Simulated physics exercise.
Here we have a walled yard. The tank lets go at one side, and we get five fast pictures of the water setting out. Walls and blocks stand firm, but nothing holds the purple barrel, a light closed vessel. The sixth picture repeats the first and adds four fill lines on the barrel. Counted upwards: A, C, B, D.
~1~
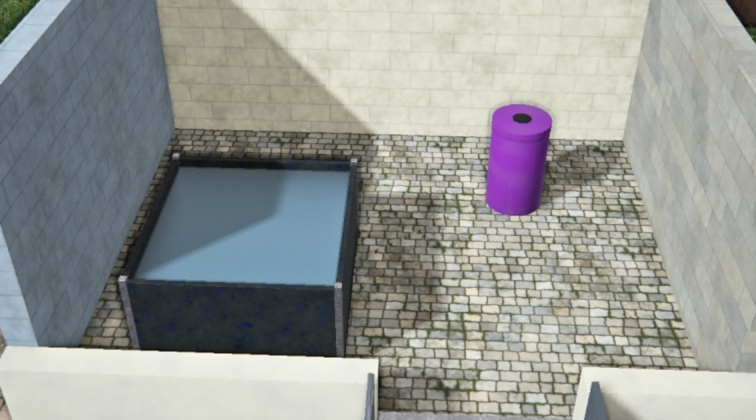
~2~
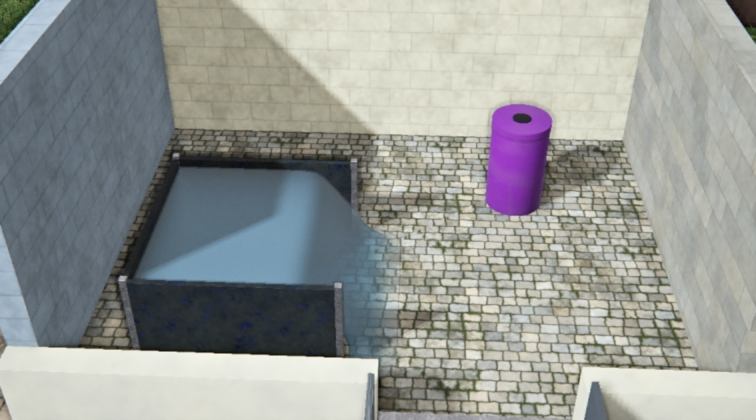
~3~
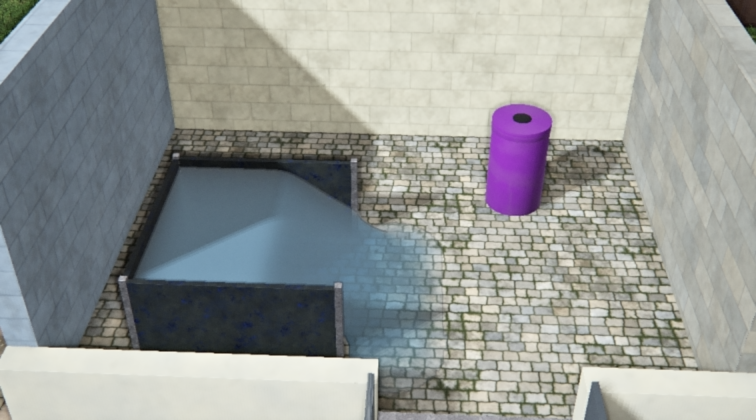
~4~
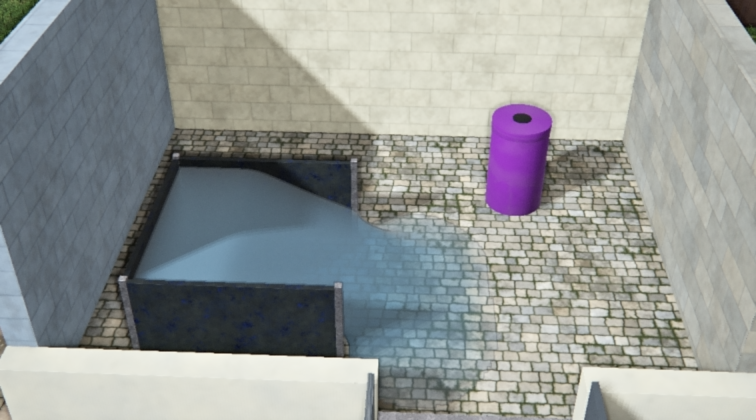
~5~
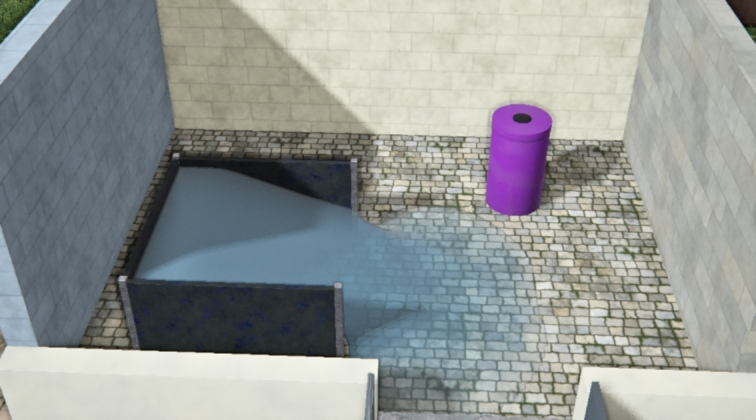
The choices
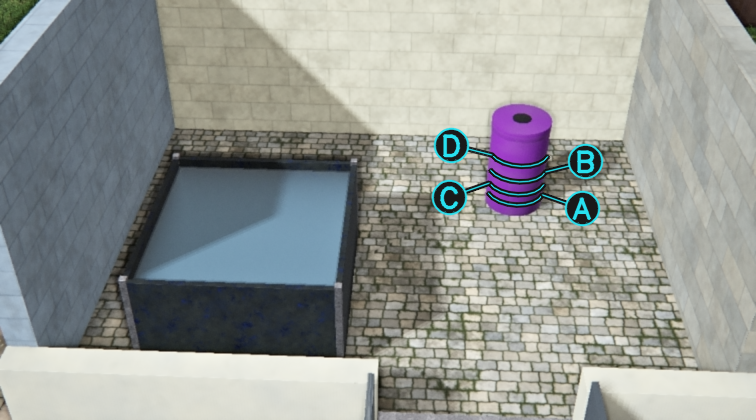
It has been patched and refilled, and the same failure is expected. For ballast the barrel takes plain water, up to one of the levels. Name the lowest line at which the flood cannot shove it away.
It is C.
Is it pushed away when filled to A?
Yes.
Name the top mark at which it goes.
Here it is mark A.
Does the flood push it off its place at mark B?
No.
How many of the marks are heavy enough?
Three of them.
On the marked copy, A at (516, 205); B at (519, 181); C at (518, 194); D at (521, 166); from the bottom up A, C, B, D.
Choosing A, it is pushed about twice its own width away.
Choosing B, it does not move.
Choosing C, it does not move.
Choosing D, it does not move.
